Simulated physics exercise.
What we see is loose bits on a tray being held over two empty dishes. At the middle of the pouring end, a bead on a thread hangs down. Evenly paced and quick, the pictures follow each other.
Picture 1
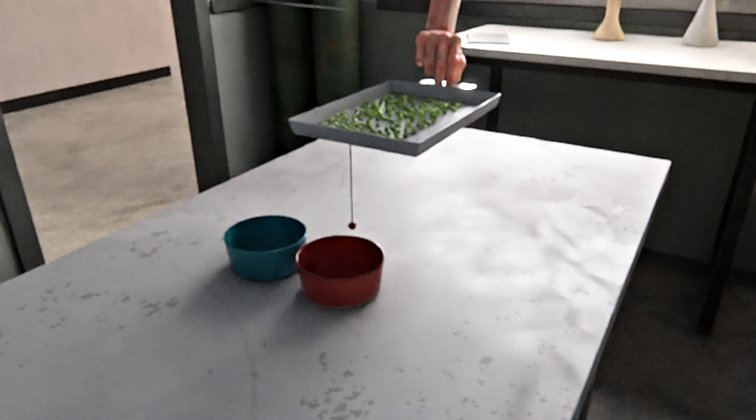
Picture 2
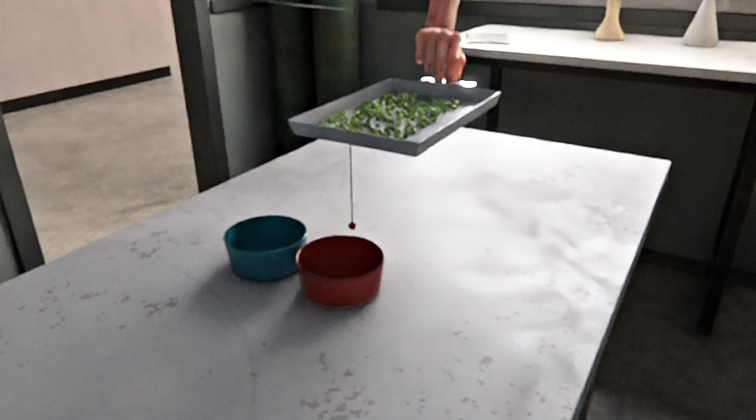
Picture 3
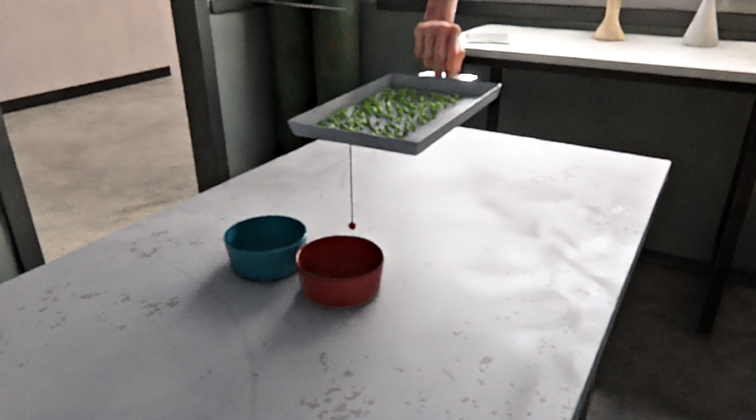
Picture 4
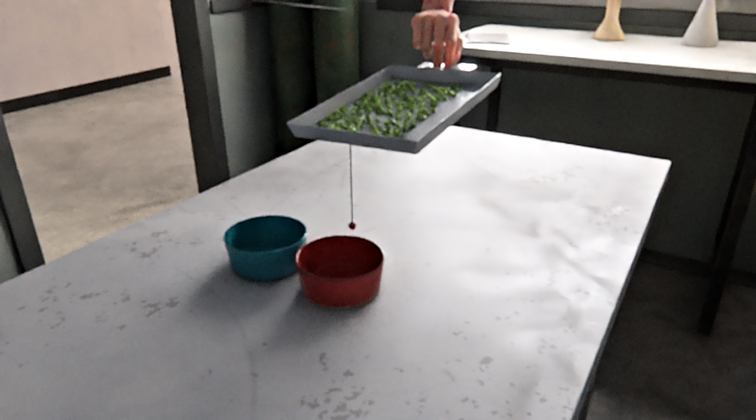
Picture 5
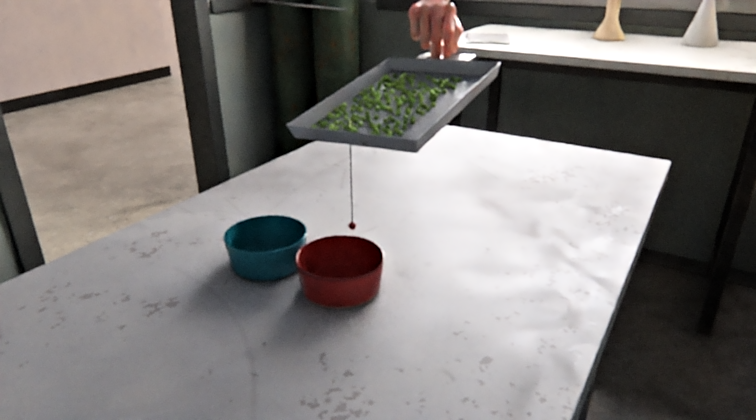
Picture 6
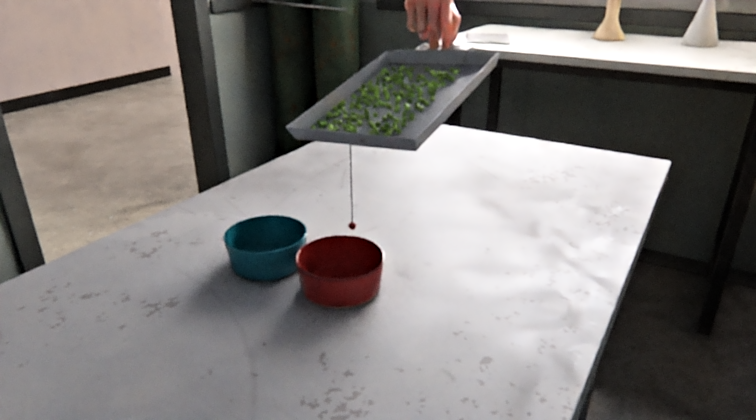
In a dim room with a pale, worn table, seen from slightly above, a doorway stands at left and a white counter behind. A hand grips the far end of a grey tray of green bits above a teal dish at left and a red one at right, a red bead hanging on a thread. The hand slowly raises the far end, tilting the tray slightly toward its near left corner, while the camera stays still.
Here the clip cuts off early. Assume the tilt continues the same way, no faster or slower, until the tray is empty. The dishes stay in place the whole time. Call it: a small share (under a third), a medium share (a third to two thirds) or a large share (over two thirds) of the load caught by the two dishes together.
Large.
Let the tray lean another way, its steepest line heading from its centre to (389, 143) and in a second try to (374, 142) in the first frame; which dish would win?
Going by the two tries in order: The right-placed dish, then the right-placed dish.
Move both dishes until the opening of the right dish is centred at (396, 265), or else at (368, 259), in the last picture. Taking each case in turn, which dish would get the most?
First try: The left-hand one. Second try: The left-hand one.
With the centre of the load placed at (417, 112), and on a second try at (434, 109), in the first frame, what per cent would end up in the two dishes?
It would be roughly 80 per cent for the first and roughly 80 per cent for the second.
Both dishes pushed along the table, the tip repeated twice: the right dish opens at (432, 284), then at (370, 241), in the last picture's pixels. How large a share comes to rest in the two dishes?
Trial 1 around 0 percent, trial 2 around 90 percent.
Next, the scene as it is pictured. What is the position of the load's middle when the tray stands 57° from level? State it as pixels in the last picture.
The load is centred around (320, 129).
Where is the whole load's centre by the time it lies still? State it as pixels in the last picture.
Near pixel (275, 258).
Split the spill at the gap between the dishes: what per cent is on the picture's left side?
Estimate: Roughly 20 %.
Just after the last frame, tray tipped steeply; almost all on the tray; just a few in the left dish; just a few in the air.
A moment on, tray tipped right over; roughly half on the tray; roughly a quarter in the left dish; just a few outside both; roughly a quarter in the air.
Further on, tray tipped past a quarter turn; about a tenth in the right dish; the larger part in the left dish; about a tenth outside both.
When it is over, tray tipped past a quarter turn; about a tenth in the right dish; the larger part in the left dish; about a tenth outside both.
